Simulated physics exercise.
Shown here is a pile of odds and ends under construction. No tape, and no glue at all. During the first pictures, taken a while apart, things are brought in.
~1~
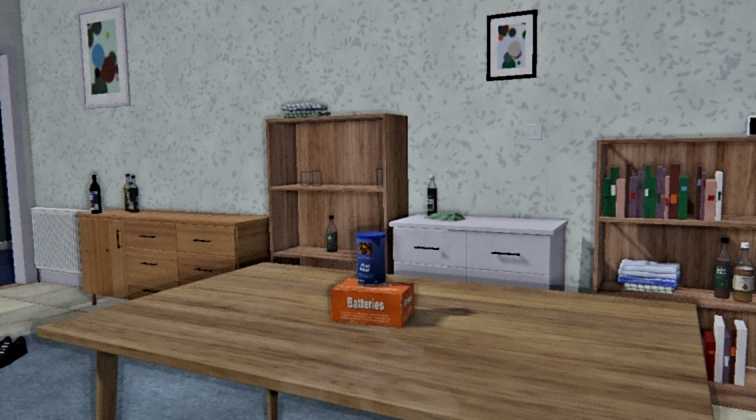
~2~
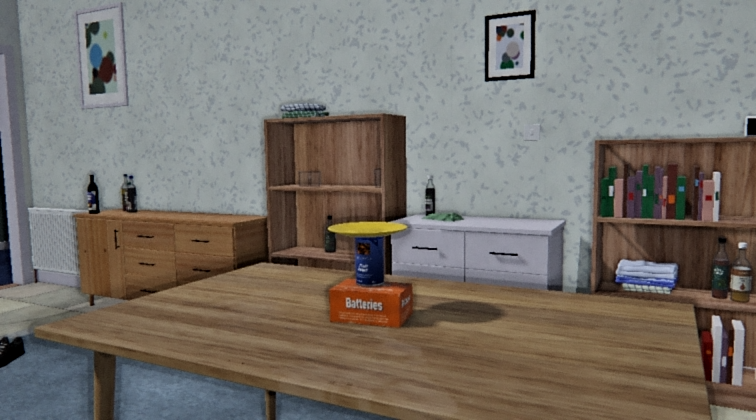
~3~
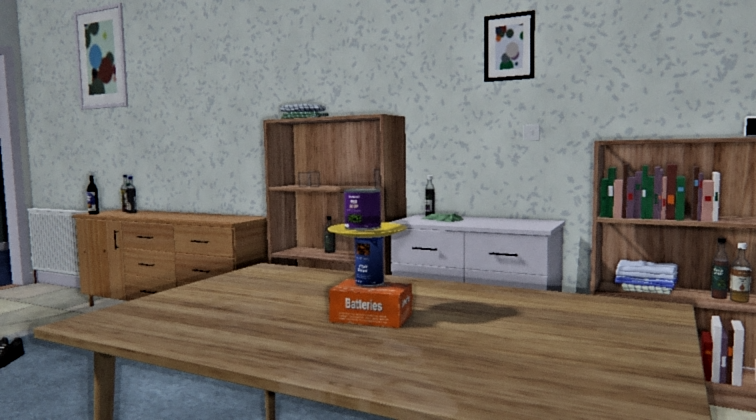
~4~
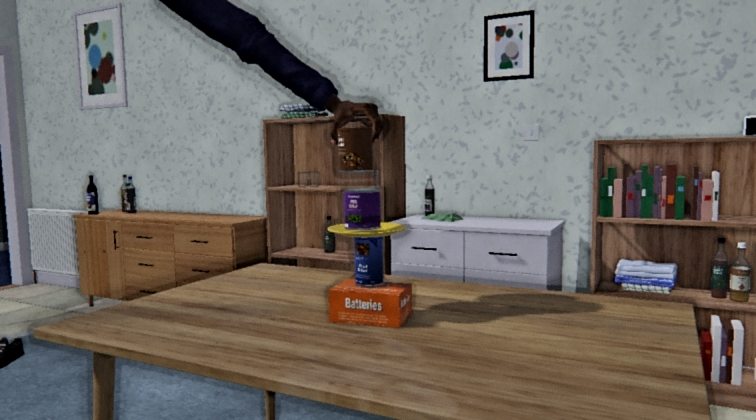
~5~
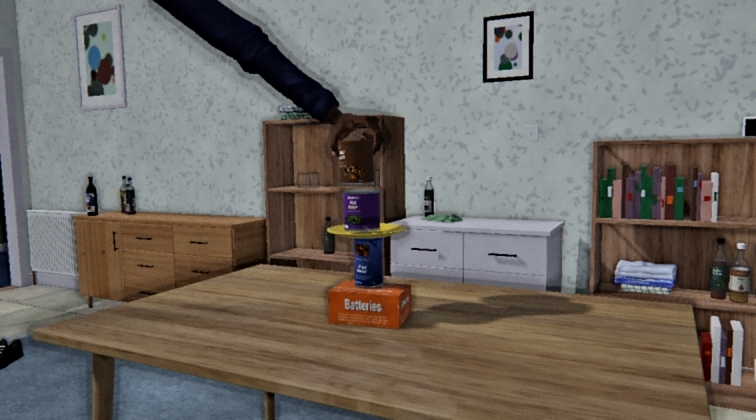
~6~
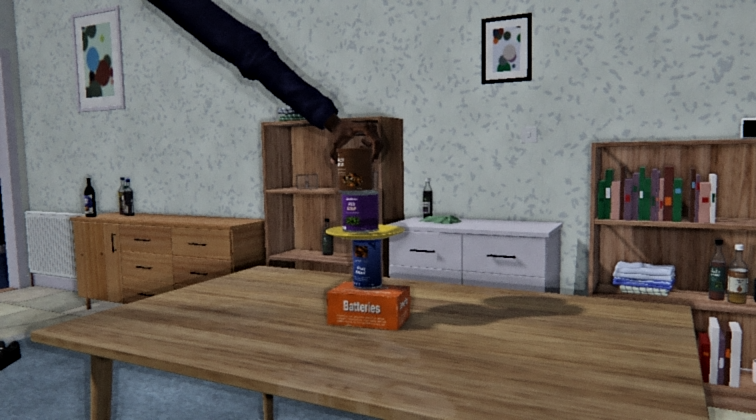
A brown pot held by a hand lowers onto the purple box atop the pile.
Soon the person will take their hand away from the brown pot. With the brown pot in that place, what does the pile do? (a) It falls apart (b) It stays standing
b.
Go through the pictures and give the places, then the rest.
The last thing is not in view yet, in the first picture.
The last thing is not in view yet; blue tin (370, 259), in the second picture.
The last thing is not in view yet, in the third picture.
Still above its spot; brown pot (356, 150); blue tin (369, 259), in the fourth picture.
Still above its spot; brown pot (357, 163), in the fifth picture.
In place under the hand; brown pot (355, 170); blue tin (367, 262), in the sixth picture.
Then, 0.60 s on from there, no change.
Then, 1.50 s on from there, brown pot resting near (355, 171).
In the end, all 5 unmoved. At the end, from the last picture's camera, brown pot near (354, 171). The pile holds.
